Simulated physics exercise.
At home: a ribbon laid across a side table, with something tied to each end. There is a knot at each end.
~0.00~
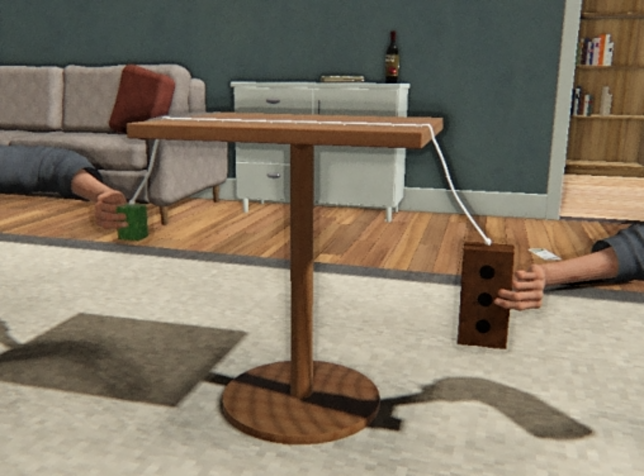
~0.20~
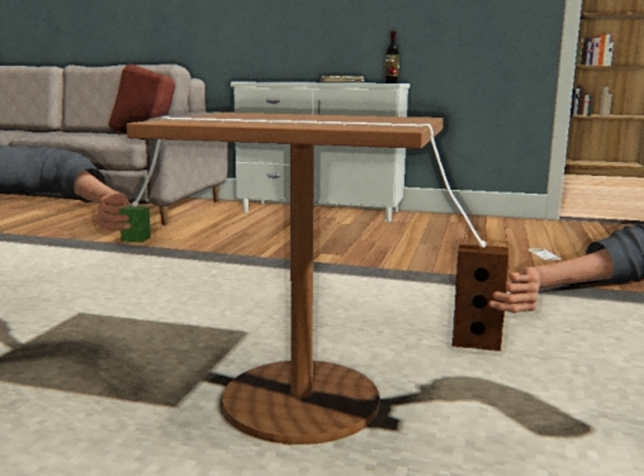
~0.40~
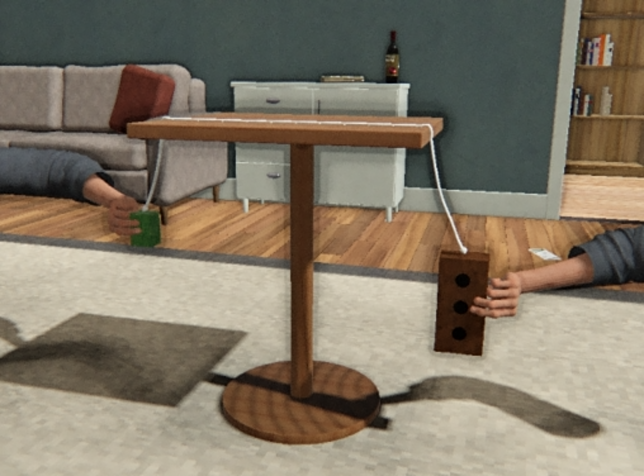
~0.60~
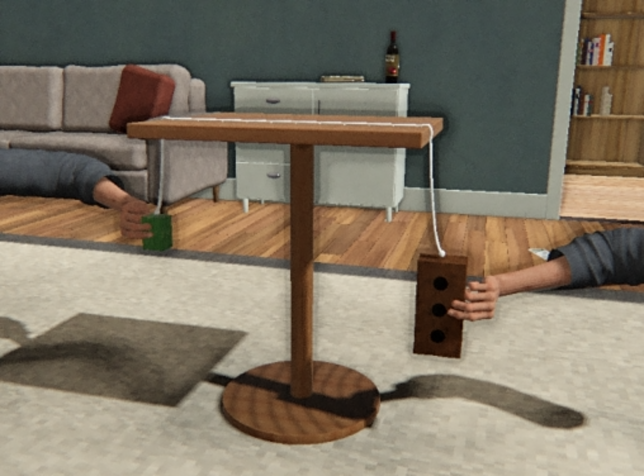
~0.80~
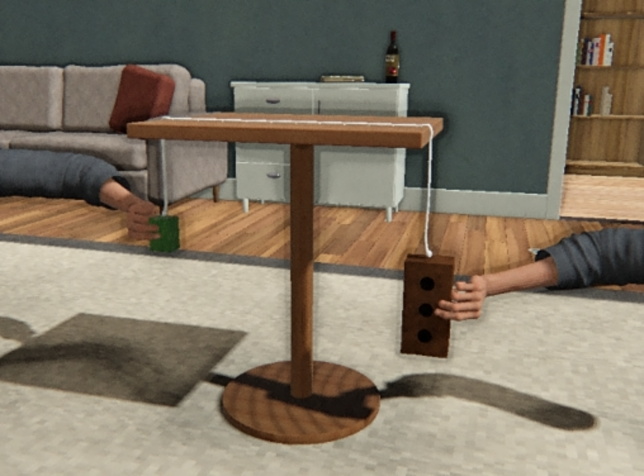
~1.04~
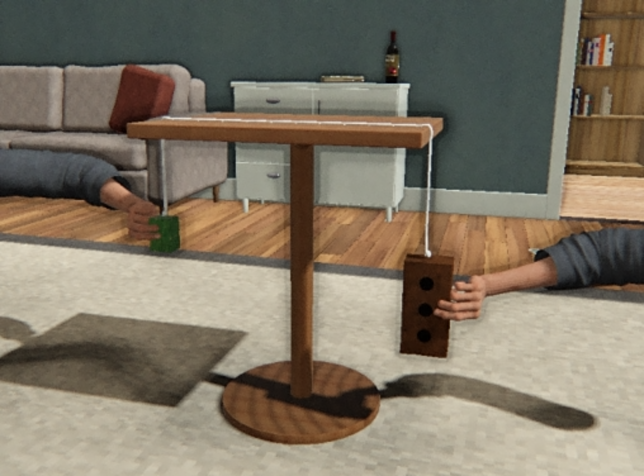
In a living room, two hands move a green block and brown brick inward beneath a table.
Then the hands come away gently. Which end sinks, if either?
The ribbon runs down on the right.
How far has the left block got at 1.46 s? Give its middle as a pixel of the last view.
By then it is at (137, 125).
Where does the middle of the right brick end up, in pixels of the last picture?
At about (413, 396).
After 1.46 s, left block higher near (137, 125); right brick down on the floor near (419, 389).
After 1.90 s, left block pulled up onto the top near (217, 103); right brick down on the floor near (412, 396).
At rest, left block pulled up onto the top near (220, 107); right brick down on the floor near (413, 396). The ribbon is pulled to the right.
